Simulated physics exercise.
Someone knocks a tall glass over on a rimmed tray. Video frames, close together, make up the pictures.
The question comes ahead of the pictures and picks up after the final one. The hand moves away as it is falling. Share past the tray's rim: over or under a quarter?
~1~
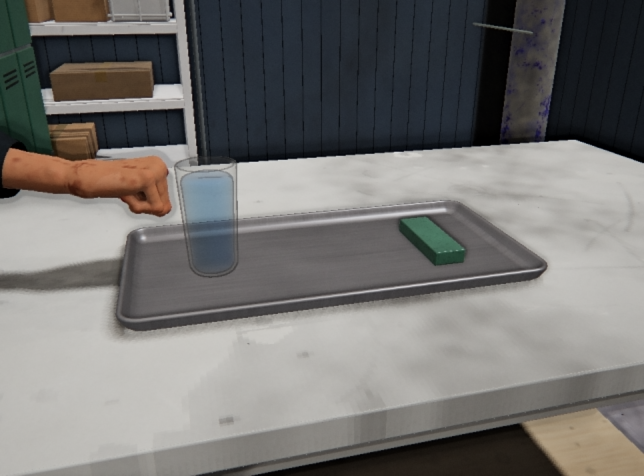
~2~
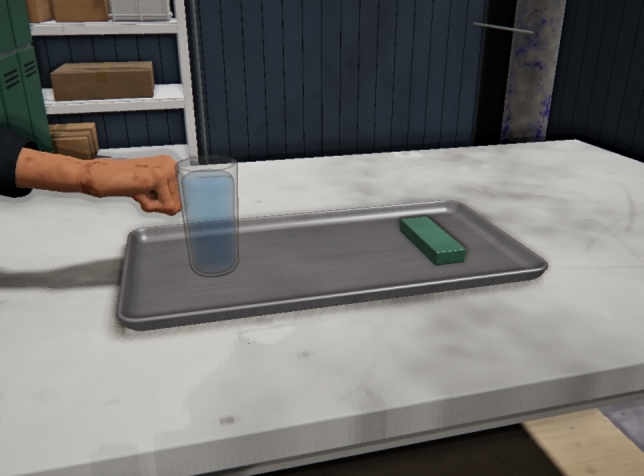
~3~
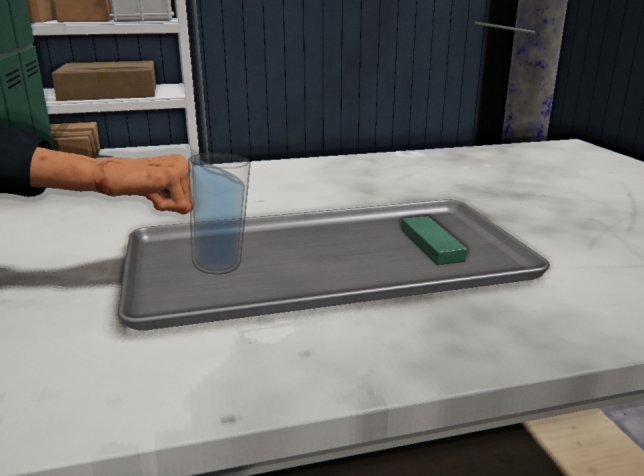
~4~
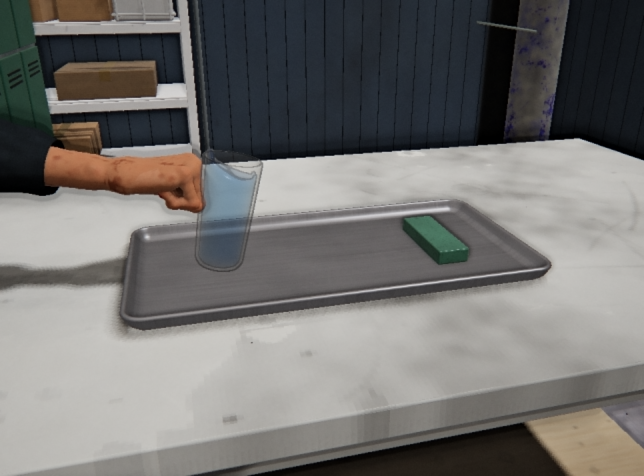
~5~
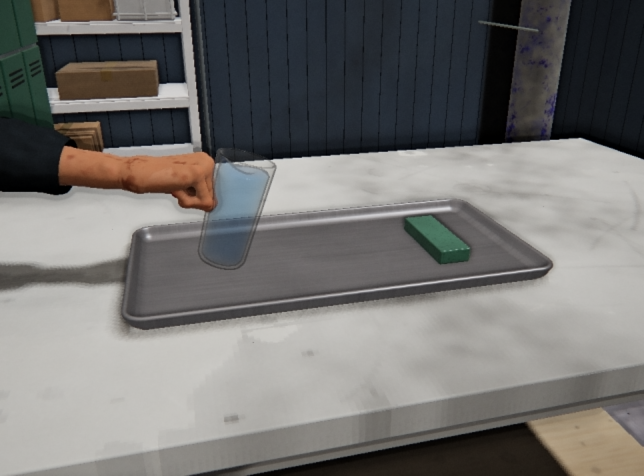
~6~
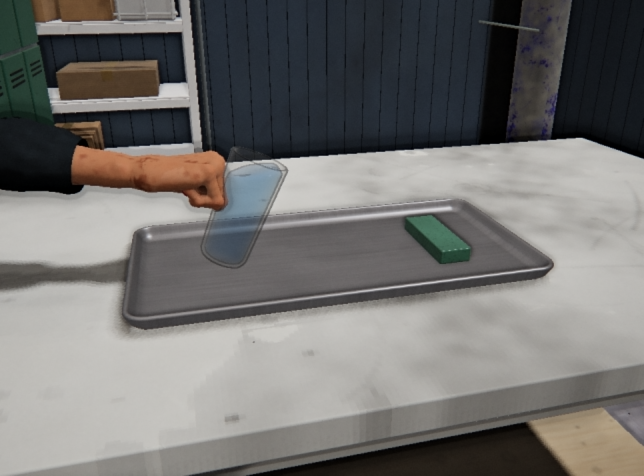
Under a quarter.
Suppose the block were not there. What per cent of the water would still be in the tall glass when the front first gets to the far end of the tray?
55 per cent or thereabouts.
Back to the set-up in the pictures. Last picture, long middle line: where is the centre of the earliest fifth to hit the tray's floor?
I'd mark it somewhere close to pixel (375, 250).
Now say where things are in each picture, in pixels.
It leans 0°; its right rim is at (235, 164); the water meets the walls at (180, 178) and (232, 174); the tray's far rim is at (497, 230); a block is fixed to the tray further along, in the first picture.
It leans 0°; its right rim is at (235, 163); the water meets the walls at (181, 178) and (232, 174), in the second picture.
It leans 6°; its right rim is at (248, 163); the water meets the walls at (192, 158) and (243, 180), in the third picture.
It leans 12°; its right rim is at (261, 164); the water meets the walls at (205, 160) and (256, 173), in the fourth picture.
It leans 18°; its right rim is at (274, 166); the water meets the walls at (214, 179) and (269, 170), in the fifth picture.
It leans 24°; its right rim is at (285, 170); the water meets the walls at (220, 190) and (279, 164), in the sixth picture.
A moment on, the tall glass is falling and 98 per cent is in the glass, 0 on the tray and 2 above or beyond its rim.
Next, the tall glass lies on its side and 72 per cent is in the glass, 17 on the tray and 11 above or beyond its rim.
Then the tall glass lies on its side and 43 per cent is in the glass, 34 on the tray and 23 above or beyond its rim.
Later the tall glass lies on its side and 24 per cent is in the glass, 65 on the tray and 10 above or beyond its rim.
In the end 91 per cent is held by tray and glass, 9 is off the tray.
